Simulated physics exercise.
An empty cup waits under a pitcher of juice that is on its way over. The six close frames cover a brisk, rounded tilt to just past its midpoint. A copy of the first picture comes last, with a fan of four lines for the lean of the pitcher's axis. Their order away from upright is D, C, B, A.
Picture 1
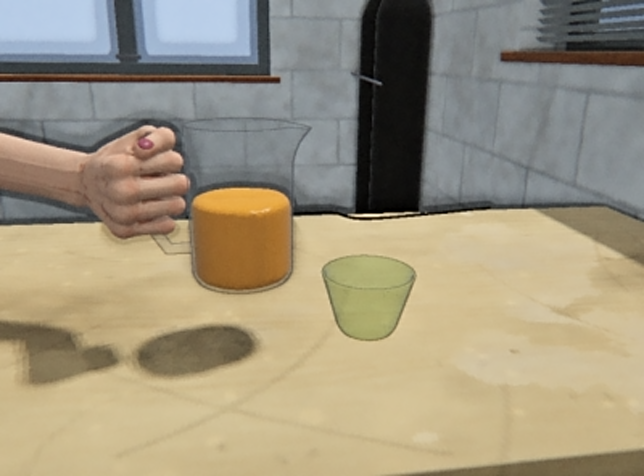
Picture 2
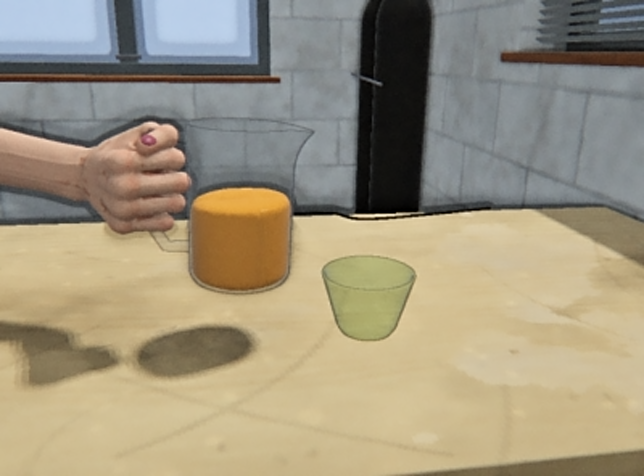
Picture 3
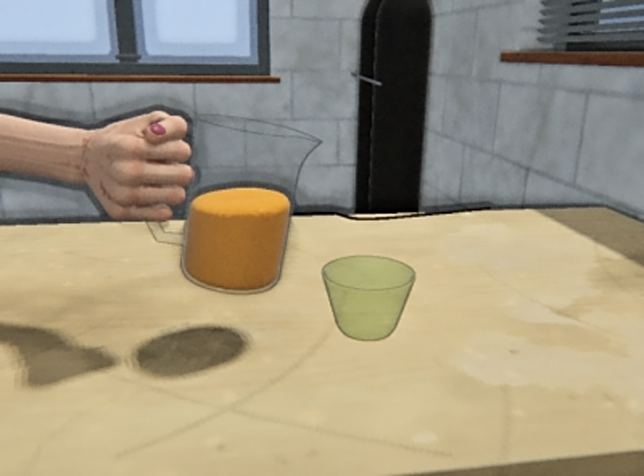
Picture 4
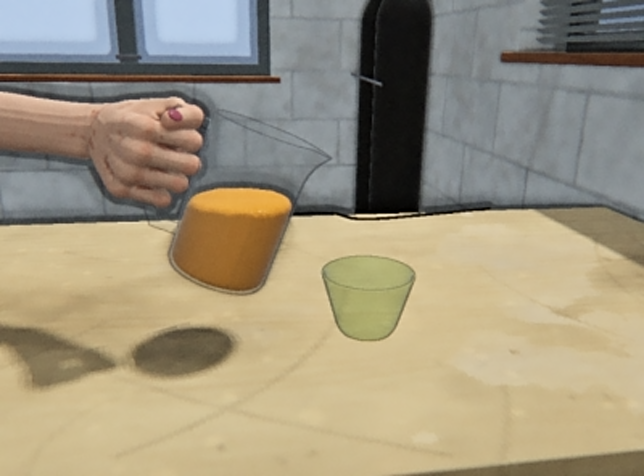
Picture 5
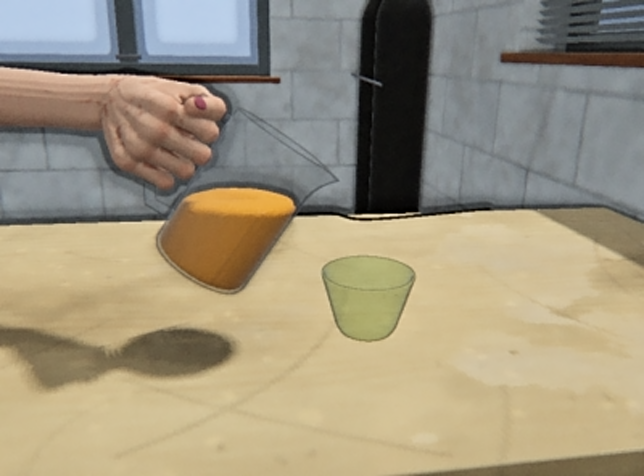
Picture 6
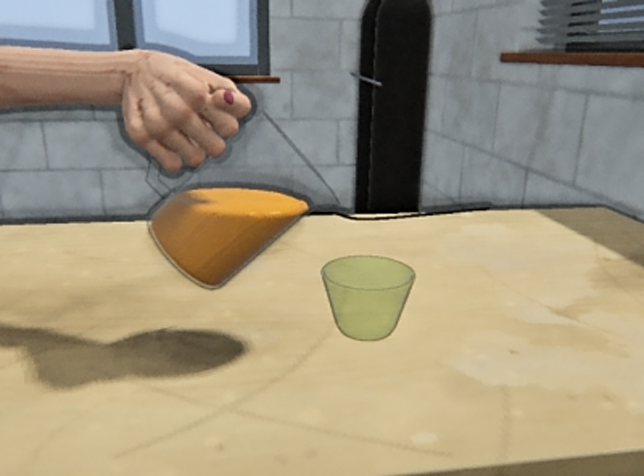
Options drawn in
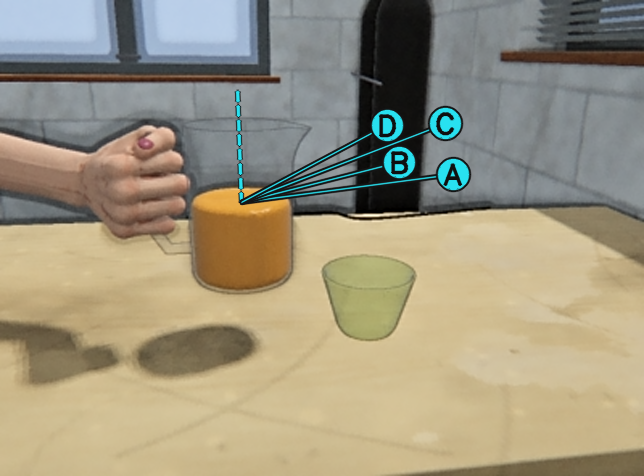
A hand tilts a clear pitcher of orange juice rightward beside an empty green cup.
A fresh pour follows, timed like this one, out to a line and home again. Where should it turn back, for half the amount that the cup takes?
The best mark is C.
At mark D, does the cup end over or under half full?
Under half.
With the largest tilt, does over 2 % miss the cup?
Yes, it does.
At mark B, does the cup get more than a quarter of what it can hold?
Yes.
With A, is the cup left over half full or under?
Over half.
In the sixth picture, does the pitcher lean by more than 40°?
Yes.
On the marked copy, A at (437, 176); B at (382, 166); C at (430, 129); D at (372, 133).
With A, the cup ends with about 78 % of what it can hold; 20 % of the juice is spilt.
With B, the cup ends with about 67 % of what it can hold; 9 % of the juice is spilt.
With C, the cup ends with about 47 % of what it can hold.
With D, the cup ends with about 23 % of what it can hold.
